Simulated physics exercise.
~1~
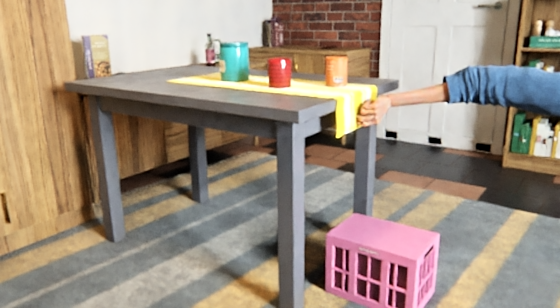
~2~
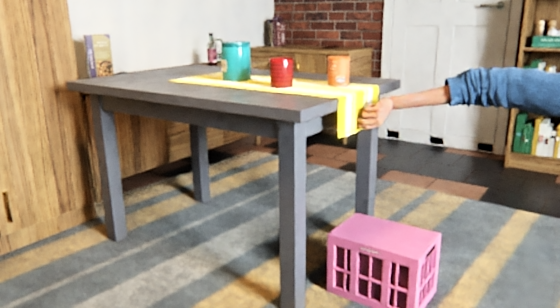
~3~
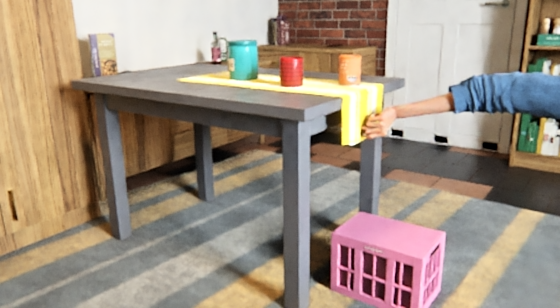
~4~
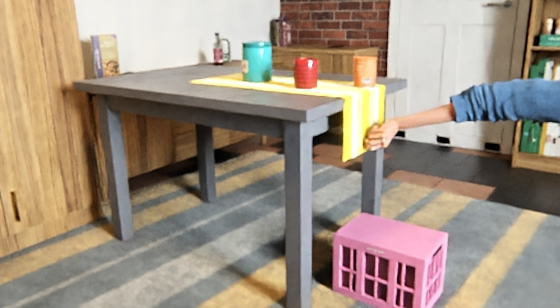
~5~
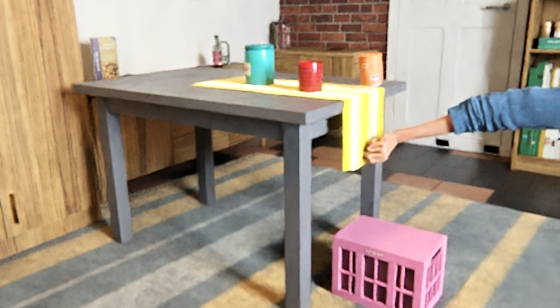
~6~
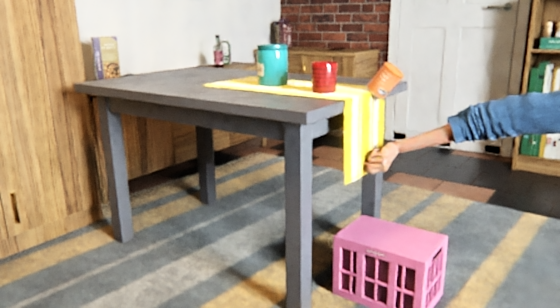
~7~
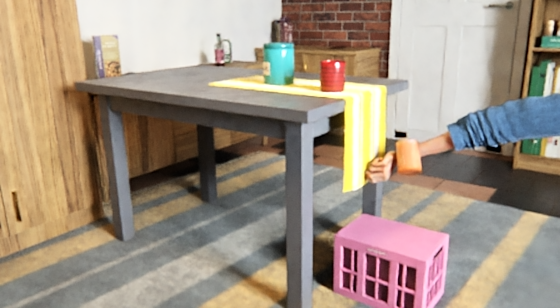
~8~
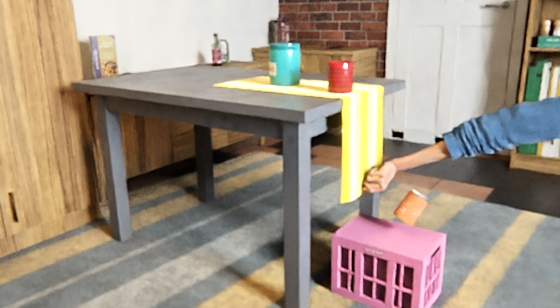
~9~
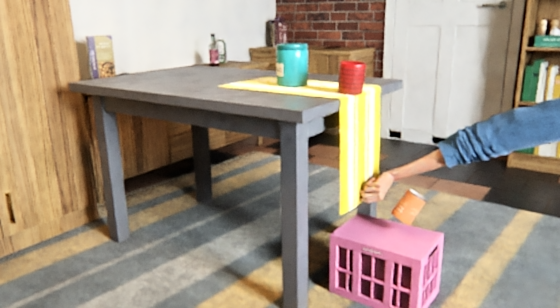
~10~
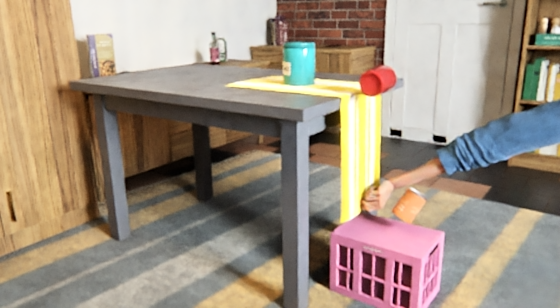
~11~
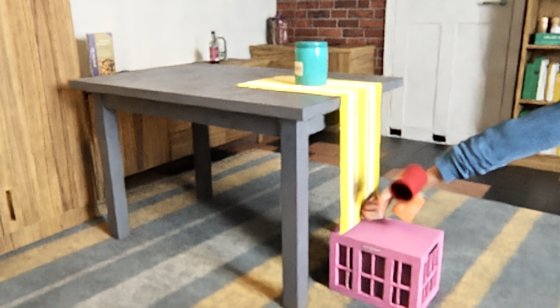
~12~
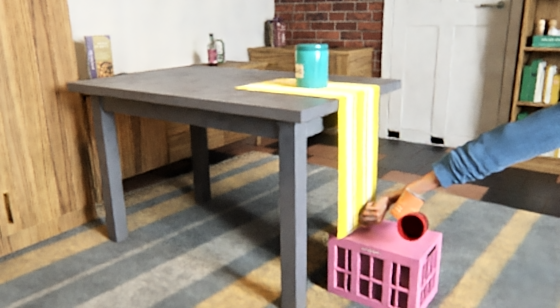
To begin with, a turquoise canister, a red mug and an orange tin stand on a yellow cloth laid across a grey table, while a hand grips its hanging end above a pink crate. The hand draws the cloth downward, and all three objects slide right with it. The orange tin reaches the edge, tips and drops toward the crate. As the hem keeps going down, the red mug follows, toppling over the edge and falling too. Finally, the hand holds the hem at the crate, the mug and tin are down beside it, and the canister still stands upright on the table.
